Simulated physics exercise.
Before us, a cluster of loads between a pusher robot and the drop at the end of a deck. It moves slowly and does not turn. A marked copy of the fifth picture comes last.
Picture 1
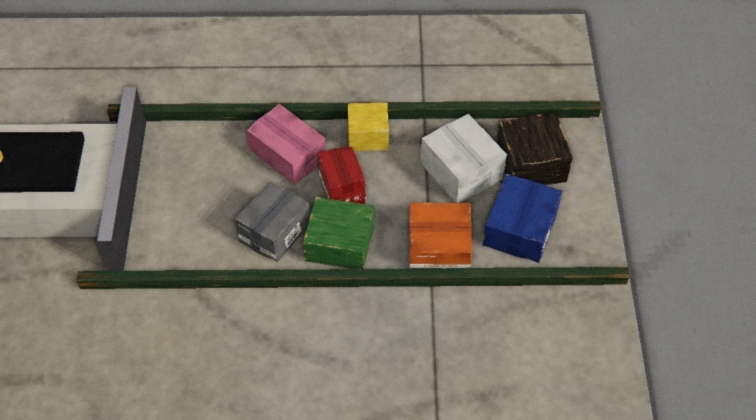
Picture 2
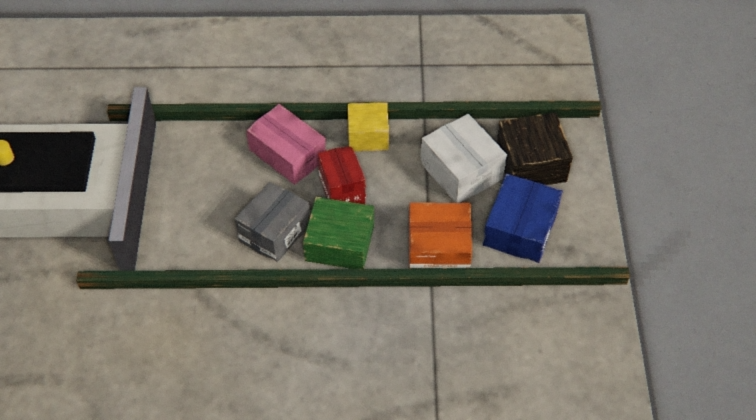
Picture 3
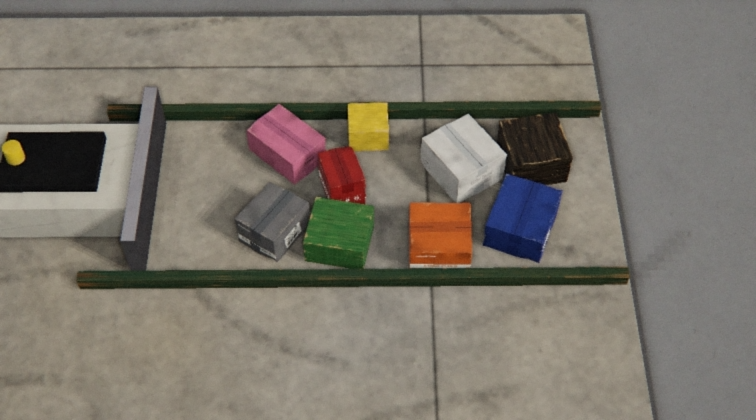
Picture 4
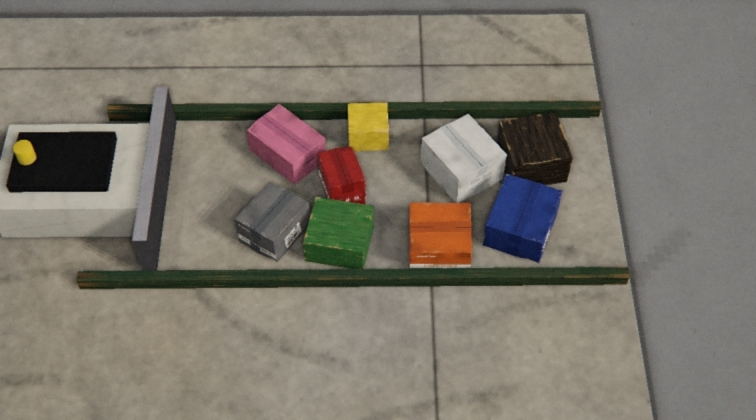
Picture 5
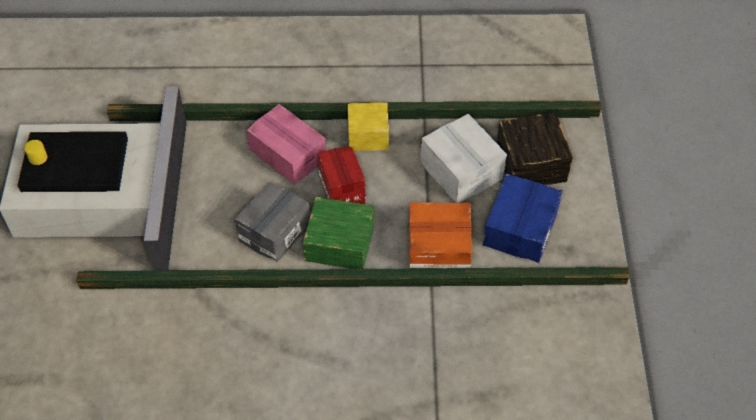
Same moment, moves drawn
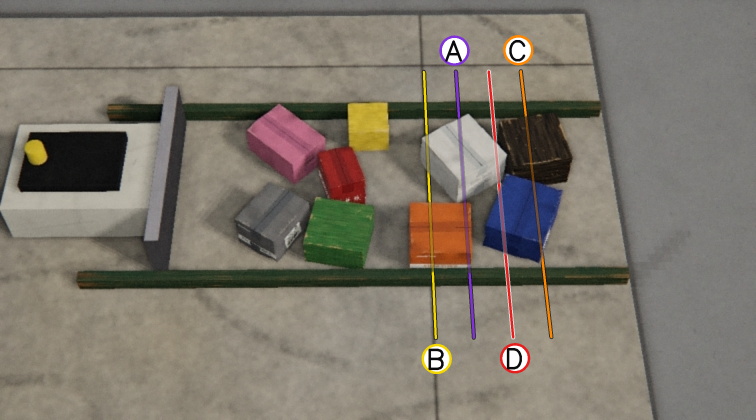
White pusher robot with a broad grey blade creeping right between green rails toward a cluster of coloured boxes that stay still.
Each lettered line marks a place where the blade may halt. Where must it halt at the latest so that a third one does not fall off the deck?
No farther than A.
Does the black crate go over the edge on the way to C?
By then, yes.
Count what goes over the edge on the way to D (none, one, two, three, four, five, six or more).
Three.
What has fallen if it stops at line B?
The blue parcel goes over.
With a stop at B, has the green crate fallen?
No.
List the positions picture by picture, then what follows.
Orange box (440, 237); grey parcel (273, 222); black crate (534, 151), in the first picture.
Robot (48, 160); green crate (340, 233), in the second picture.
Robot (60, 160); blue parcel (522, 218), in the third picture.
Robot (71, 160); red box (342, 179), in the fourth picture.
Robot (81, 160); orange box (440, 237); grey parcel (273, 222); black crate (534, 151), in the fifth picture.
On the marked copy, A at (464, 193); B at (429, 193); C at (535, 192); D at (500, 193).
Following A. Soon after the start, robot (191, 159); green crate (359, 231); pink parcel (317, 143).
Later, robot (298, 158); blue parcel (584, 212); black crate (543, 148).
In the end, robot (380, 158); blue parcel over the edge; black crate (605, 136); one fallen.
As for the rest, B is within the limit but short; C drops four; D drops three.
